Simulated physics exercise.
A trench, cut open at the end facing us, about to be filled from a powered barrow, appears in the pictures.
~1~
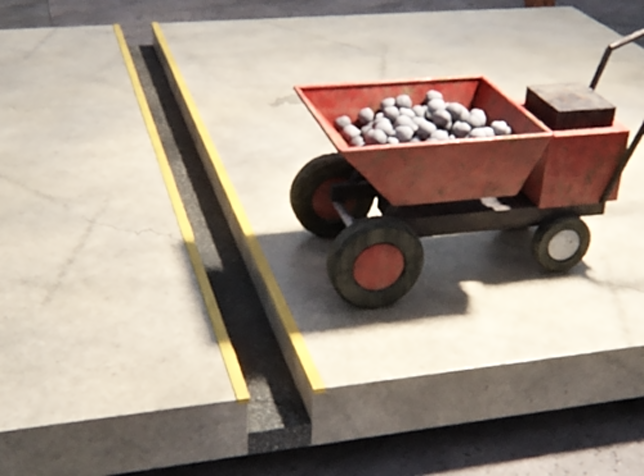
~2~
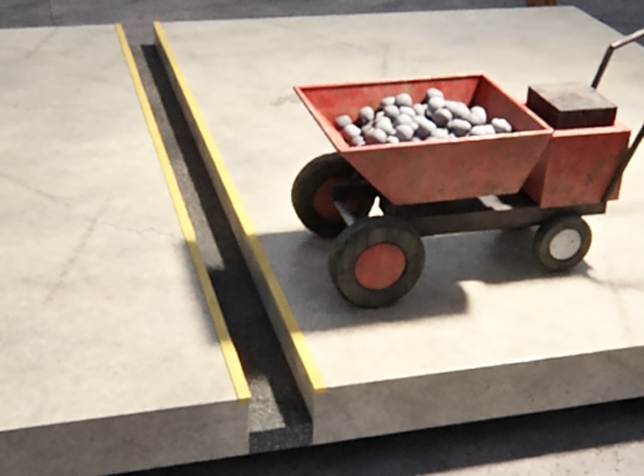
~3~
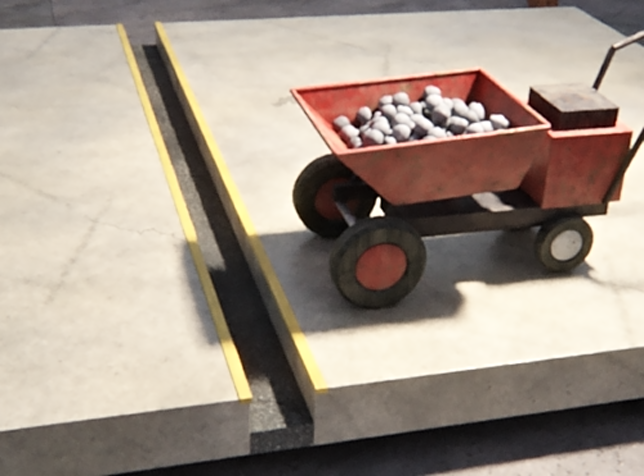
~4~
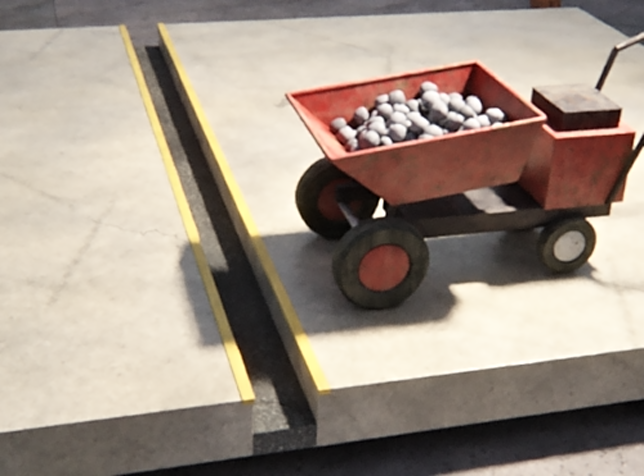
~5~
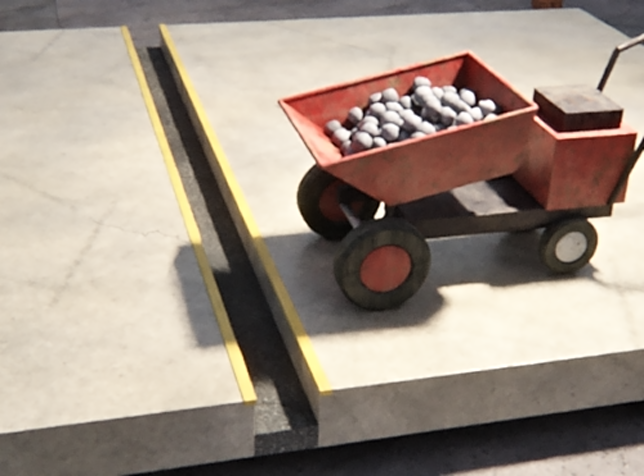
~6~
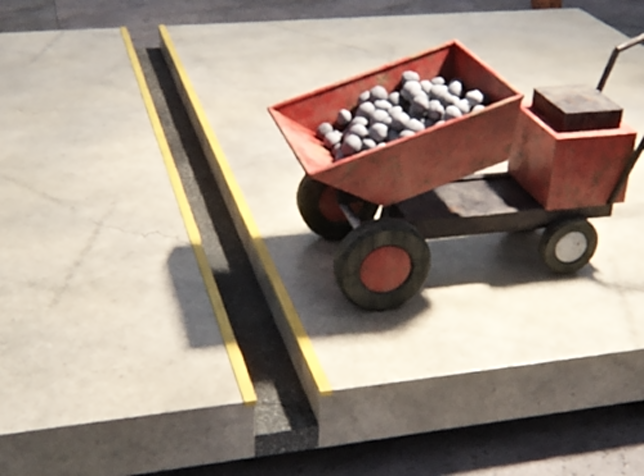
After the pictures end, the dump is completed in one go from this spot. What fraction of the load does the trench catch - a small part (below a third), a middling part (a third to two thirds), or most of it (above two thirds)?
A small part, below a third.
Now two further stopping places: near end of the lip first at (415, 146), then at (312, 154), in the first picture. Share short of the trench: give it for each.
Some 20 % then some 0 %.
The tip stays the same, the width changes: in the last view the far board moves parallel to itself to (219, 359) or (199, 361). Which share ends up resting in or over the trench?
I'd put it near 50 in a hundred, then near 70 in a hundred.
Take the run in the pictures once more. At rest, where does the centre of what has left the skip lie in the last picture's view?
Close to (182, 279), more or less.
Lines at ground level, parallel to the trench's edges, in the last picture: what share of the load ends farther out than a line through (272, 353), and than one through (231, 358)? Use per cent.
I'd say about 80 and about 60 in a hundred.
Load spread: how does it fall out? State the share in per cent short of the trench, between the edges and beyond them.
Short 0 %, between 25 %, beyond 70 %.
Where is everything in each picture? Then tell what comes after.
The first picture shows lip of the skip at (341, 152), level; top of the load at (439, 137), round cobbles; first edge of the trench at (300, 345); far edge at (228, 354), the trench under half as wide as the skip, and about half as deep as wide.
The second picture shows lip of the skip at (340, 152), level; top of the load at (439, 135).
The third picture shows lip of the skip at (336, 155), tipped barely; top of the load at (441, 123).
The fourth picture shows lip of the skip at (331, 160), tipped a little; top of the load at (458, 129).
The fifth picture shows lip of the skip at (322, 167), tipped a little; top of the load at (451, 123).
The sixth picture shows lip of the skip at (310, 175), tipped clearly; top of the load at (466, 108); first edge of the trench at (307, 348); far edge at (235, 357).
Soon, skip tipped steeply; all in the skip.
A while on, skip tipped steeply; most in the skip; a stray few in or heaped over the trench; a small part beyond it; a stray few falling.
Towards the end, skip tipped right over; about a quarter in the skip; a small part in or heaped over the trench; about two thirds beyond it.
Finally, skip tipped right over; a small part in the skip; about a quarter in or heaped over the trench; about two thirds beyond it.
